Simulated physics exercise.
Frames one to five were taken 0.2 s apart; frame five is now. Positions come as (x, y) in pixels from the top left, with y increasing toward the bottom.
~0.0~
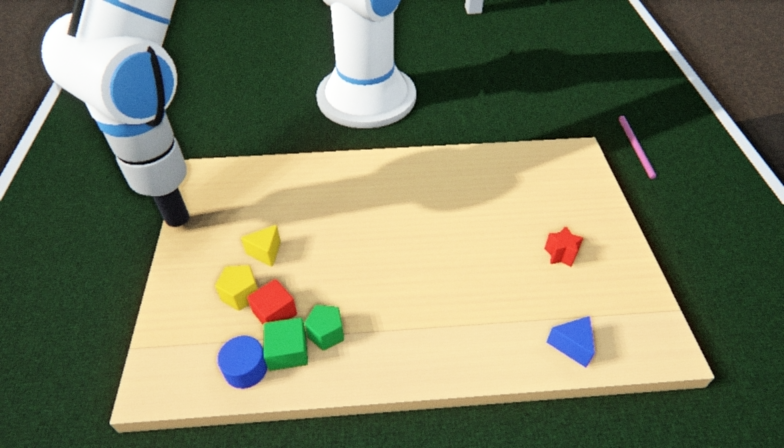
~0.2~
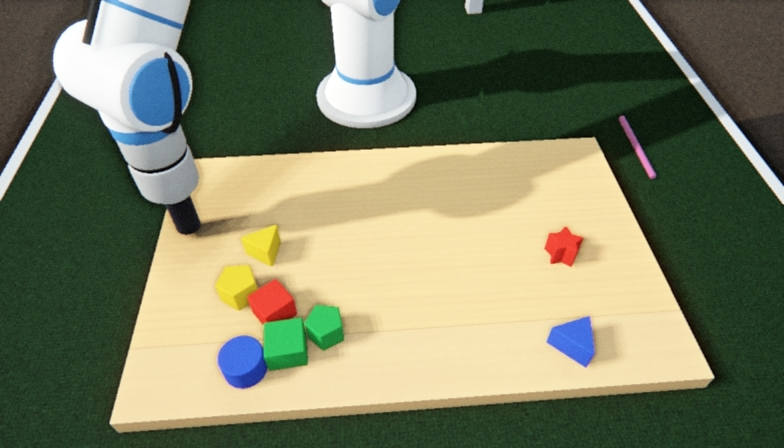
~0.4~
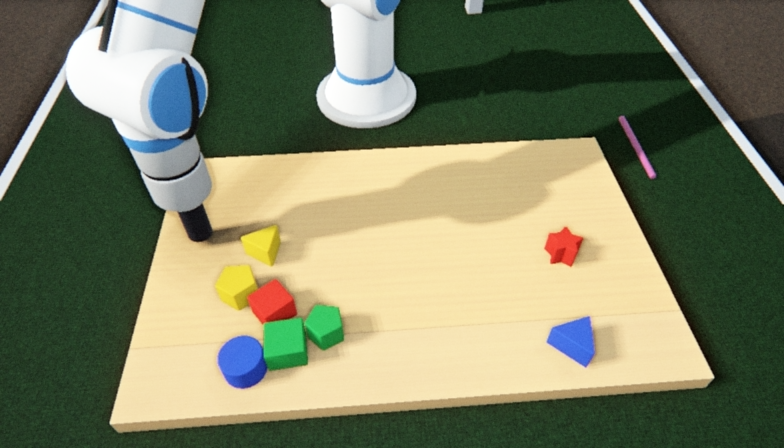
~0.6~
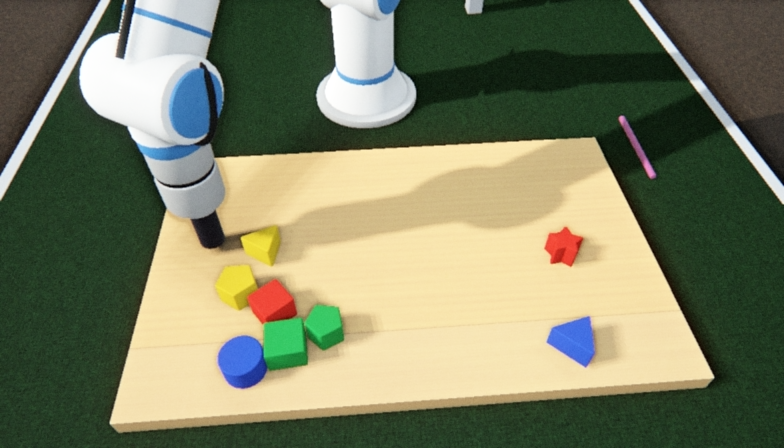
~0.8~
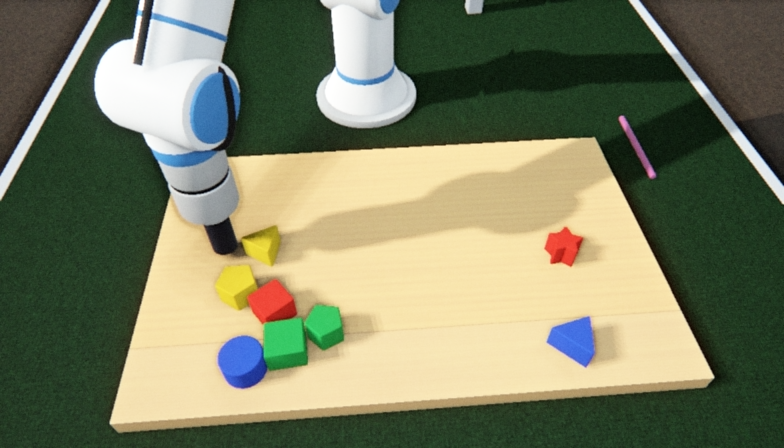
A white and blue robot arm with a black peg starts near the upper left corner of a wooden board and moves slightly right and downward, drawing close beside the yellow triangular piece. The coloured blocks, clustered at left with two apart at right, stay still throughout.
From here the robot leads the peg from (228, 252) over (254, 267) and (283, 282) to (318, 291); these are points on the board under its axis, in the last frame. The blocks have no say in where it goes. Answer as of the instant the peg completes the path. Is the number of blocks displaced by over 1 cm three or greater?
I believe not.
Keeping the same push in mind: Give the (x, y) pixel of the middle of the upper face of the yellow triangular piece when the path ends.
The middle of its upper face will lie at (287, 238).
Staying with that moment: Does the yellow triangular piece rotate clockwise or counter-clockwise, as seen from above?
From overhead, the rotation is counterclockwise.
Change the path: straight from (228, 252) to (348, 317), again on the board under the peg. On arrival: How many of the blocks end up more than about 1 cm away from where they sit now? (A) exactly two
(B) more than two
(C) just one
Letter C.
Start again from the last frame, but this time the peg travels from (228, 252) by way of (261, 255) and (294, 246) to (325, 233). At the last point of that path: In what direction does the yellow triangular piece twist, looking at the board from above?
Clockwise, looking down.
On the path given first. One third of the way, peg at (253, 262); yellow triangular piece at (281, 238), turned 45° anticlockwise.
Two thirds of the way, peg at (282, 276); yellow triangular piece at (287, 238), turned 85° anticlockwise.
At the end, peg at (317, 285); yellow pentagonal block still; yellow triangular piece at (287, 238), turned 85° anticlockwise.
